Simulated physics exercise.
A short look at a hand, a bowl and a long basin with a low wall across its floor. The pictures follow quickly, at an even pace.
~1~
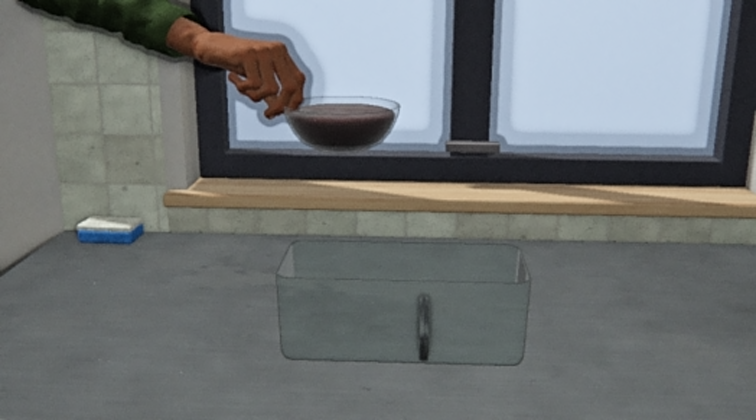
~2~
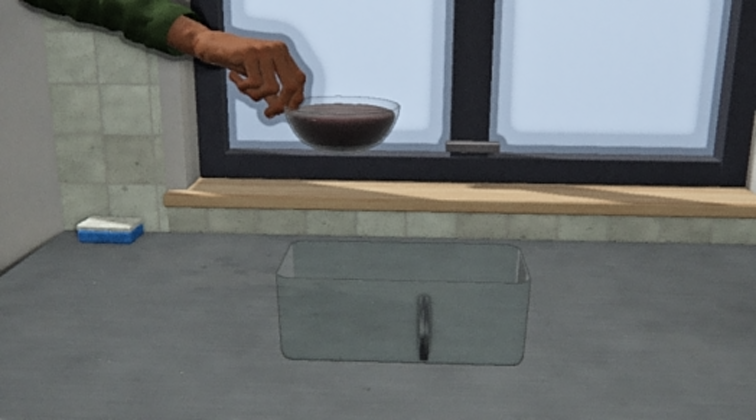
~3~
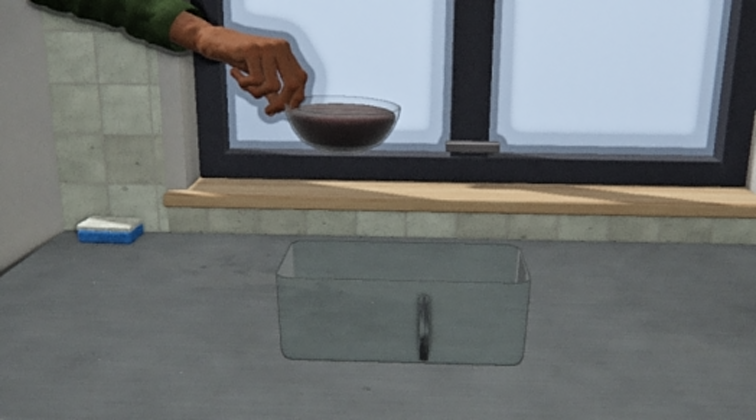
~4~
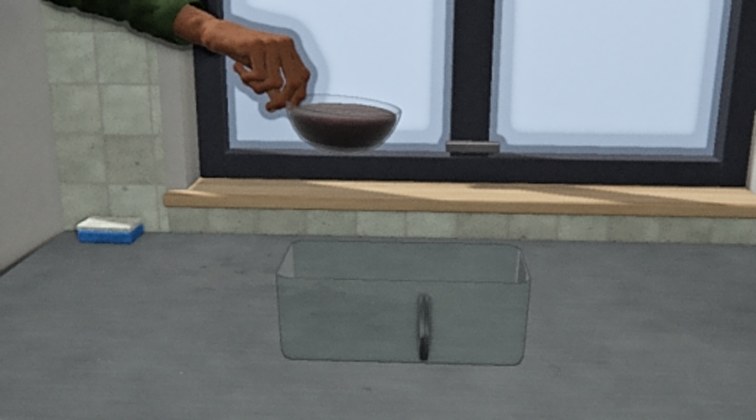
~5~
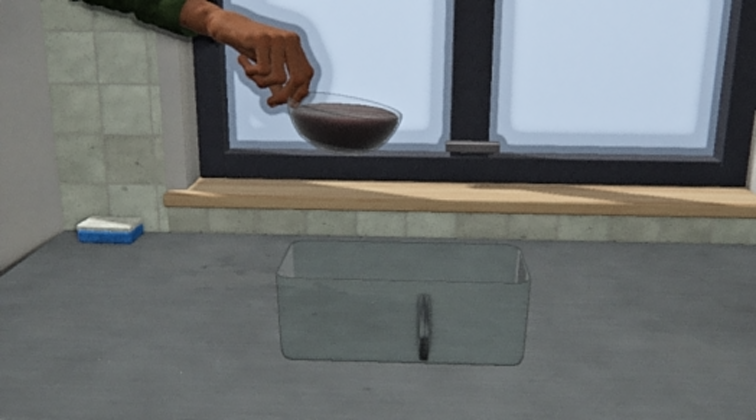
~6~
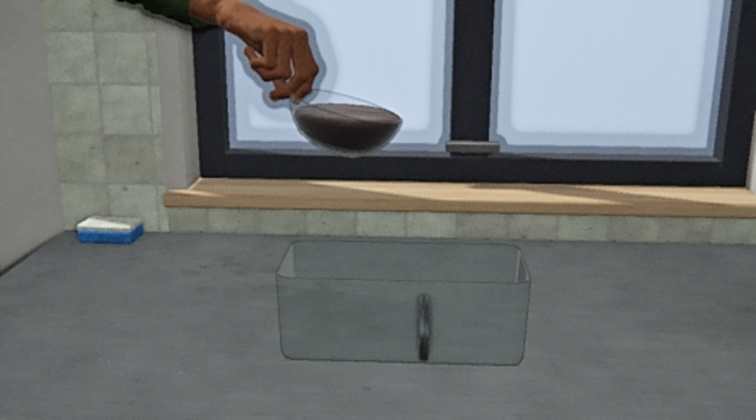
A hand gradually tilts a glass bowl of dark liquid rightward above a clear basin.
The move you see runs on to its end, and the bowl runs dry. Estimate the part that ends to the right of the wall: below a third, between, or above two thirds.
The share right of the wall is more than two thirds.
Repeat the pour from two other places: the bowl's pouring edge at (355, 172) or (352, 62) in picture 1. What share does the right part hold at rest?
Near 5 % and 35 %.
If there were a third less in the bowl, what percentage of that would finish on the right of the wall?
Near 70 %.
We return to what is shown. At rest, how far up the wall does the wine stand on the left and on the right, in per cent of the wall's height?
Left: 20 %. Right: 70 %.
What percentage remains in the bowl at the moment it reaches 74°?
Roughly 20 in a hundred.
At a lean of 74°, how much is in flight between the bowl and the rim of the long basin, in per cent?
Roughly 50 in a hundred.
A moment on, the bowl is tipped part way and 21 per cent is still to pour, 2 is left of the wall and 27 right of it.
Next, the bowl is tipped right over and 0 per cent is still to pour, 23 is left of the wall and 74 right of it.
Then the bowl is tipped right over and 0 per cent is still to pour, 26 is left of the wall and 73 right of it.
Later the bowl is tipped right over and 0 per cent is still to pour, 26 is left of the wall and 73 right of it.
Finally, 26 per cent lies left of the wall, 73 right of it and 1 outside.
